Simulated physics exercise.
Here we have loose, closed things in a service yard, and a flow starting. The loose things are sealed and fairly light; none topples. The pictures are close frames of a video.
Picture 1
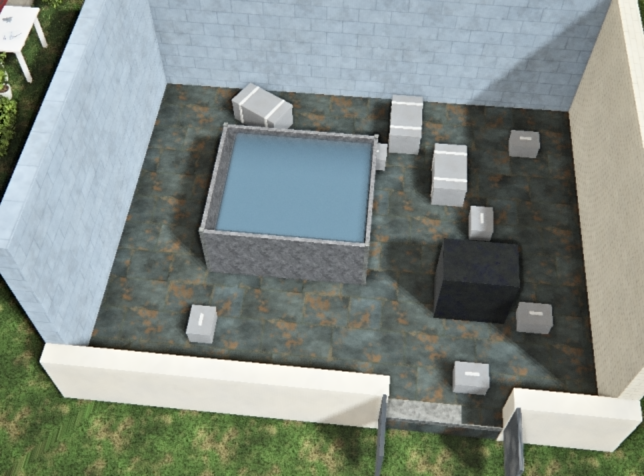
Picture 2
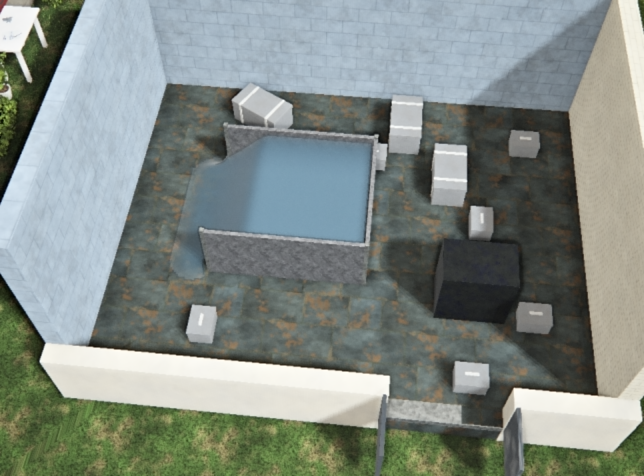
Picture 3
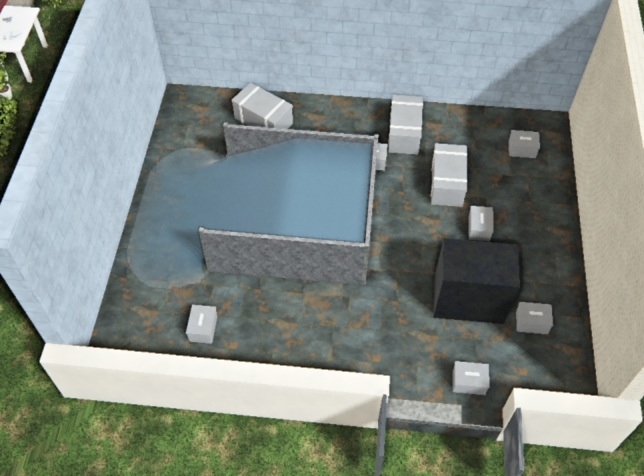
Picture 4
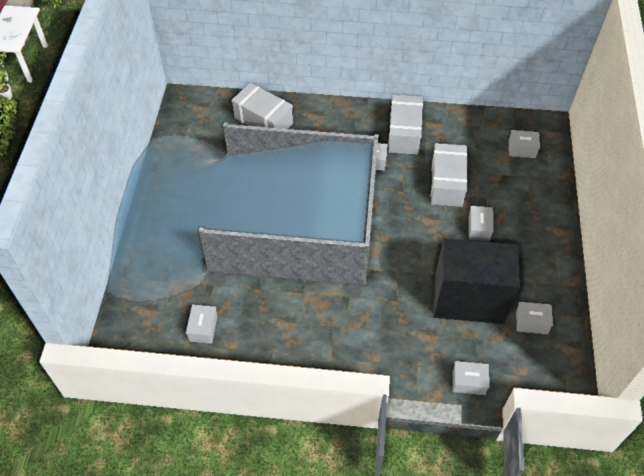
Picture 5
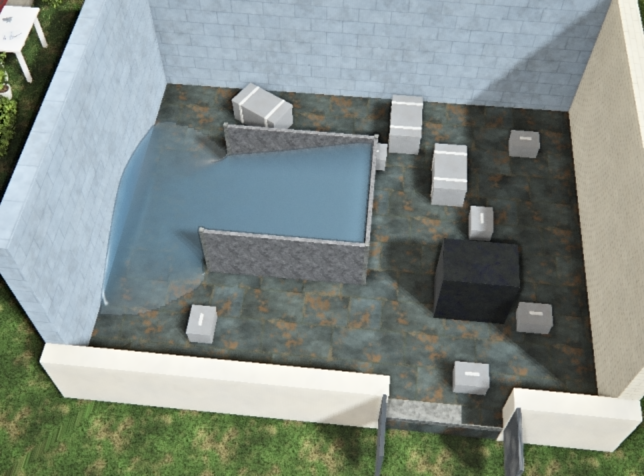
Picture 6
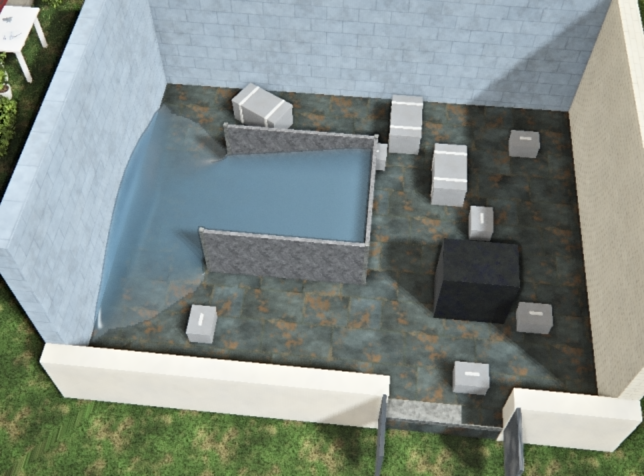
In a walled service yard scattered with pale closed boxes and one dark block, a raised stone tank stands full of water. Its left side opens and water pours out across the floor, spreading to the left wall and fanning along its base, while the boxes stay still.
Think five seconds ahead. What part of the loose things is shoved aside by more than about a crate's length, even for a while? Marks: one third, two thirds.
That comes to at least two thirds.
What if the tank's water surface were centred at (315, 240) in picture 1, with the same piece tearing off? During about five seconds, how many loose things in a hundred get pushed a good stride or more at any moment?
Near 90 in a hundred.
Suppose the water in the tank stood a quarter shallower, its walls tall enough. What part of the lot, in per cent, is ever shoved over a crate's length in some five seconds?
Close to 80 %.
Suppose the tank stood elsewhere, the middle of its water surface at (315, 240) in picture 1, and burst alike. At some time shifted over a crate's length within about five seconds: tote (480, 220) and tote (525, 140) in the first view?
As listed: Under that, that far or more.
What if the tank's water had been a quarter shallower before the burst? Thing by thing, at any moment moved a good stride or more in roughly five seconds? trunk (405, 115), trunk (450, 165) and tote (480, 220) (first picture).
As listed: That far or more, that far or more, less than that.
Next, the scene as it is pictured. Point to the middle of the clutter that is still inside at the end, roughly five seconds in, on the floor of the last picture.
At about (483, 232).
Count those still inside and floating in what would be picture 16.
That makes 0.
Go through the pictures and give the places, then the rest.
A tote is out of sight; a trunk at (407, 115), on the bottom; 0 of 10 have shifted, in the first picture.
A tote is out of sight; a trunk at (407, 115) rests on the ground; 0 of 10 have shifted, in the second picture.
A tote is out of sight; a trunk at (407, 115), on the bottom; 0 of 10 have shifted, in the third picture.
A tote is out of sight; a trunk at (407, 115) rests on the ground; 0 of 10 have shifted, in the fourth picture.
A tote is out of sight; a trunk at (407, 115) rests on the ground; 0 of 10 have shifted, in the fifth picture.
A tote is out of sight; a trunk at (407, 115), on the bottom; 0 of 10 have shifted, in the sixth picture.
A moment on, 0 of 10 are well off their spots; 0 afloat.
Next, 0 of 10 are well off their spots; 0 afloat.
Later, 6 of 10 are well off their spots; 4 afloat.
In the end, 9 of 10 are well off their spots, and 9 have been at some point; 9 afloat.
